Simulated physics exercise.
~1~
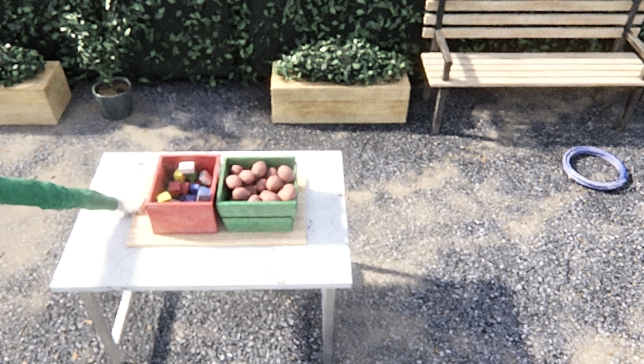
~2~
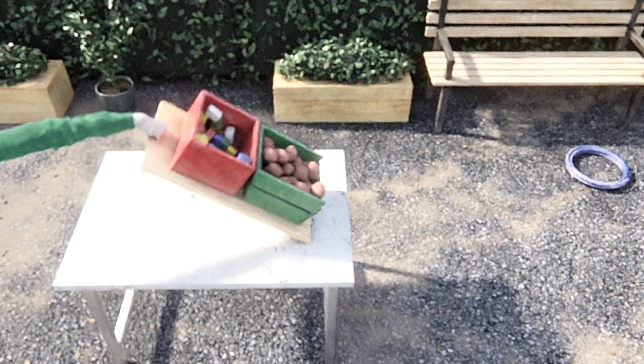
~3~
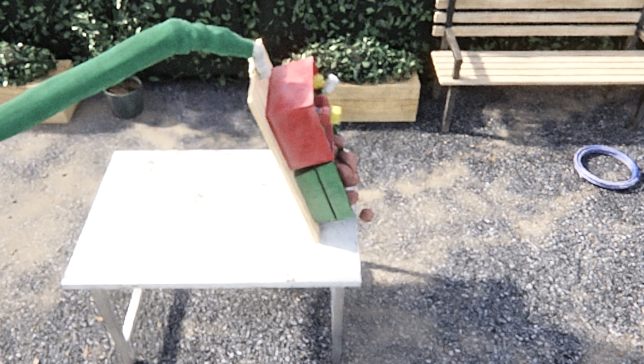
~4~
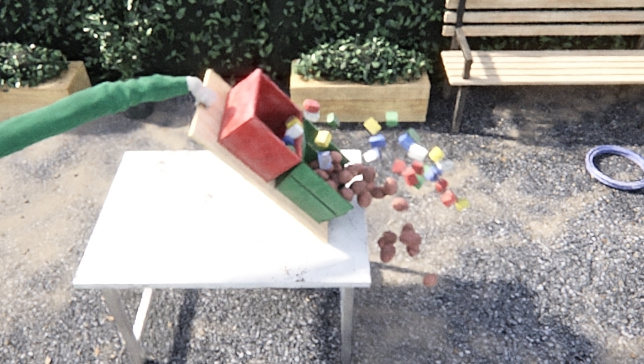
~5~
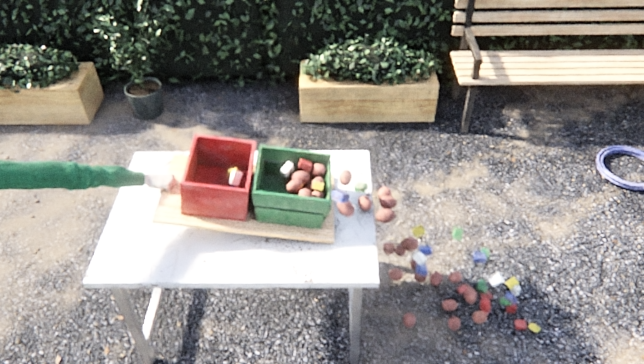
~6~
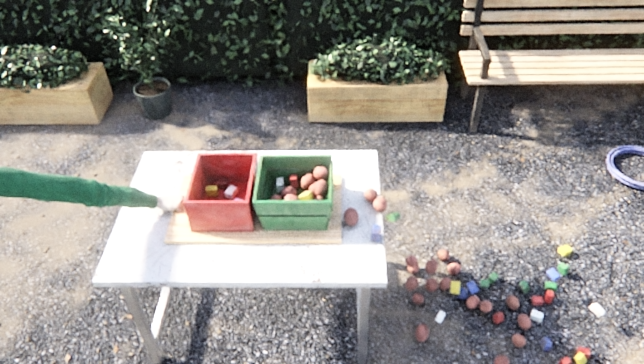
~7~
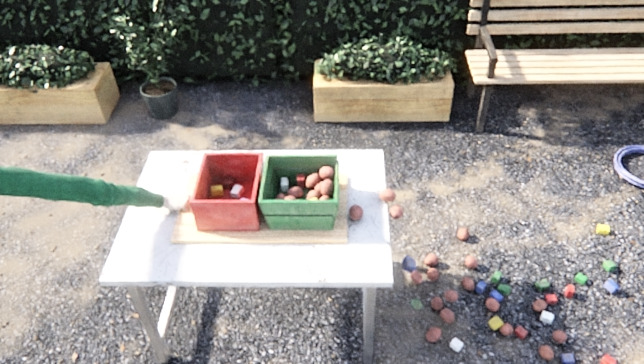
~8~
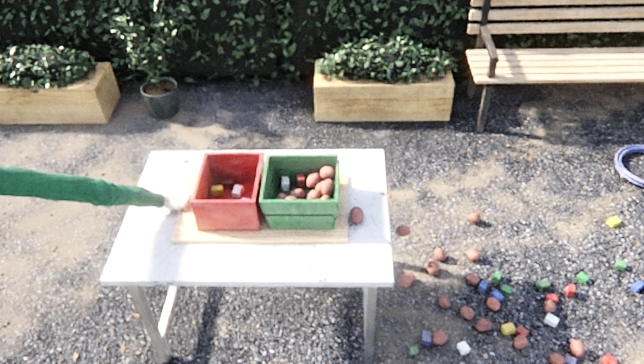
A green-sleeved arm reaches in from the left toward a white table on a gravel yard, seen from above, with planters, a hedge, a wooden bench and a coiled blue hose beyond. On the table, a board holds a red container of toy bricks and, to its right, a green one of red potatoes. The hand lifts the board's left end steeply, and bricks and potatoes spill off the right side. It lowers the board flat again as the pieces scatter over the gravel. A few bricks stay in the red container, while potatoes and some bricks remain in the green one.
